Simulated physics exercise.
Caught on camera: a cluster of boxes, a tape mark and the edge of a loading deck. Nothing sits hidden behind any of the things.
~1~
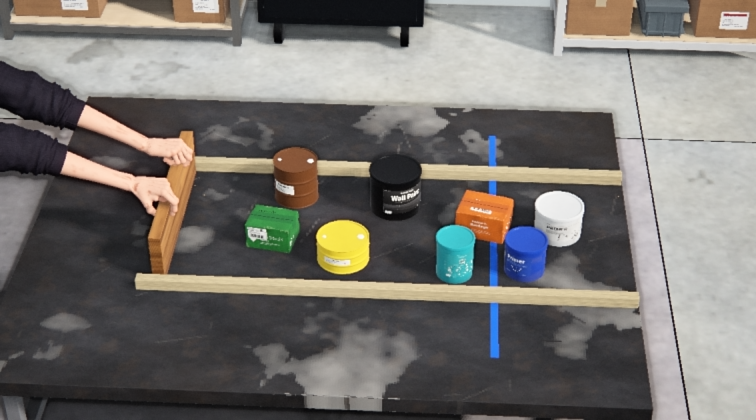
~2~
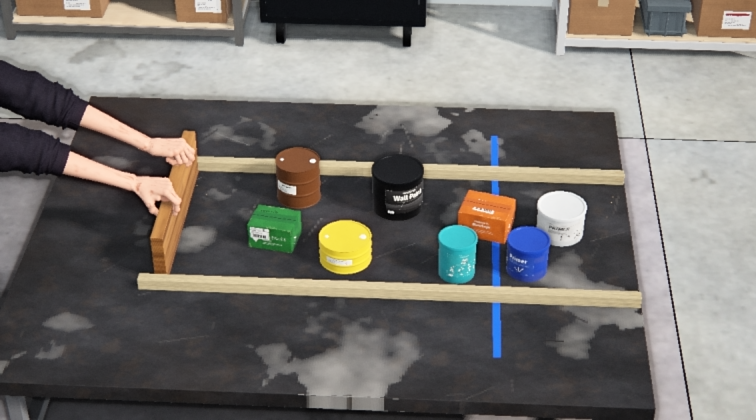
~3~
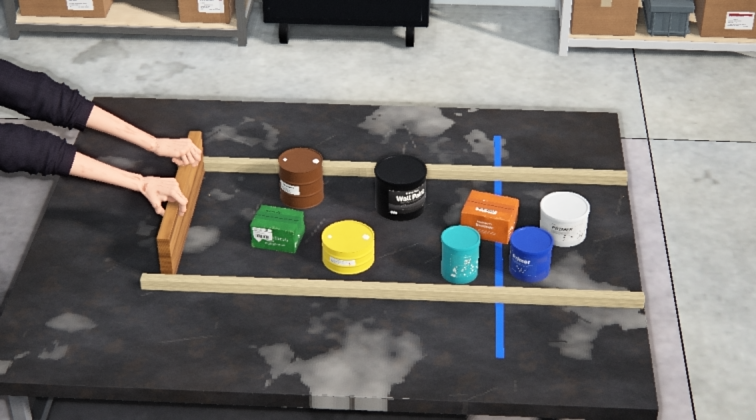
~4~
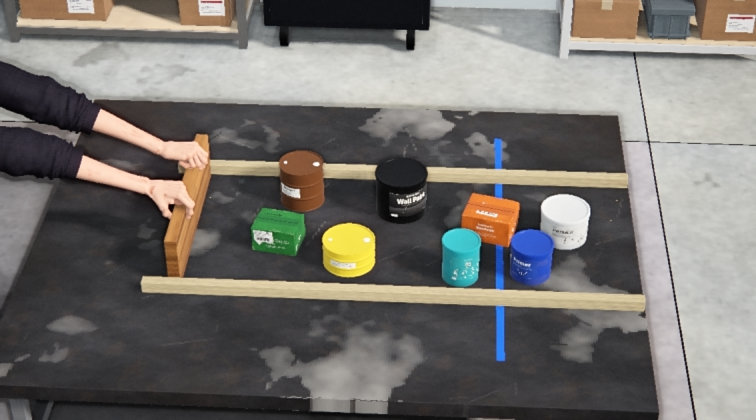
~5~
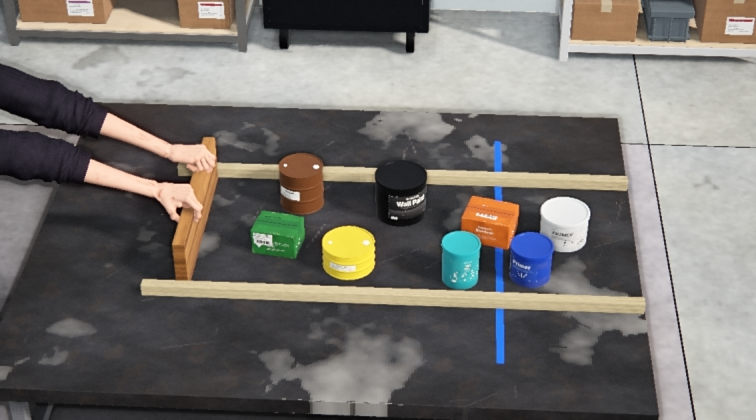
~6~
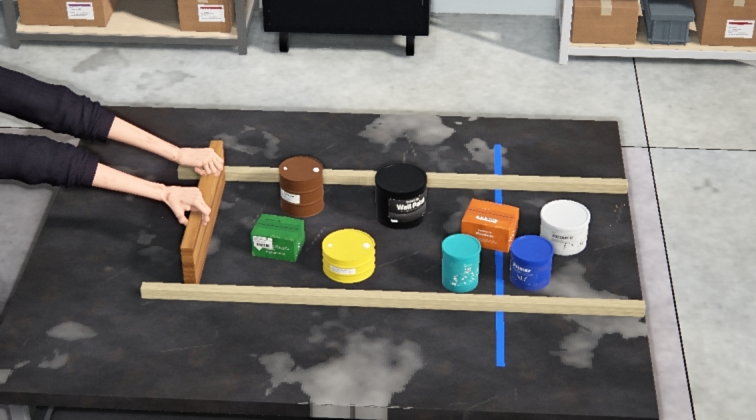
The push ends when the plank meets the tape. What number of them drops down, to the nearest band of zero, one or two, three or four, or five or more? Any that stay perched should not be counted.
The drop will claim none of them.
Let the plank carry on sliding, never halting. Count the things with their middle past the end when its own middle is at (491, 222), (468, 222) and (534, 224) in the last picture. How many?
Respectively, 0, 0 and 1.
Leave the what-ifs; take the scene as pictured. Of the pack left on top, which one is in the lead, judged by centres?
Nearest at the end: The white pail.
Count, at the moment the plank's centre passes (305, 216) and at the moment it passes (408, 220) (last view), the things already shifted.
At that stage 3; at the next, 6.
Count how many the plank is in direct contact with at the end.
It's 3 of them.
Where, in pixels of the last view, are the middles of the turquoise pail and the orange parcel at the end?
Final spots - turquoise pail (553, 277), orange parcel (567, 242).
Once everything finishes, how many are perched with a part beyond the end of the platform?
So the number is 0.
A little later, none off yet; white pail at rest near (564, 228); blue pail at rest near (531, 263); orange parcel at rest near (490, 225).
Next, none off yet; white pail at rest near (565, 228); blue pail shifted a little near (540, 264); orange parcel shifted about its own width near (525, 239).
When it is over, the number that fall off is zero.
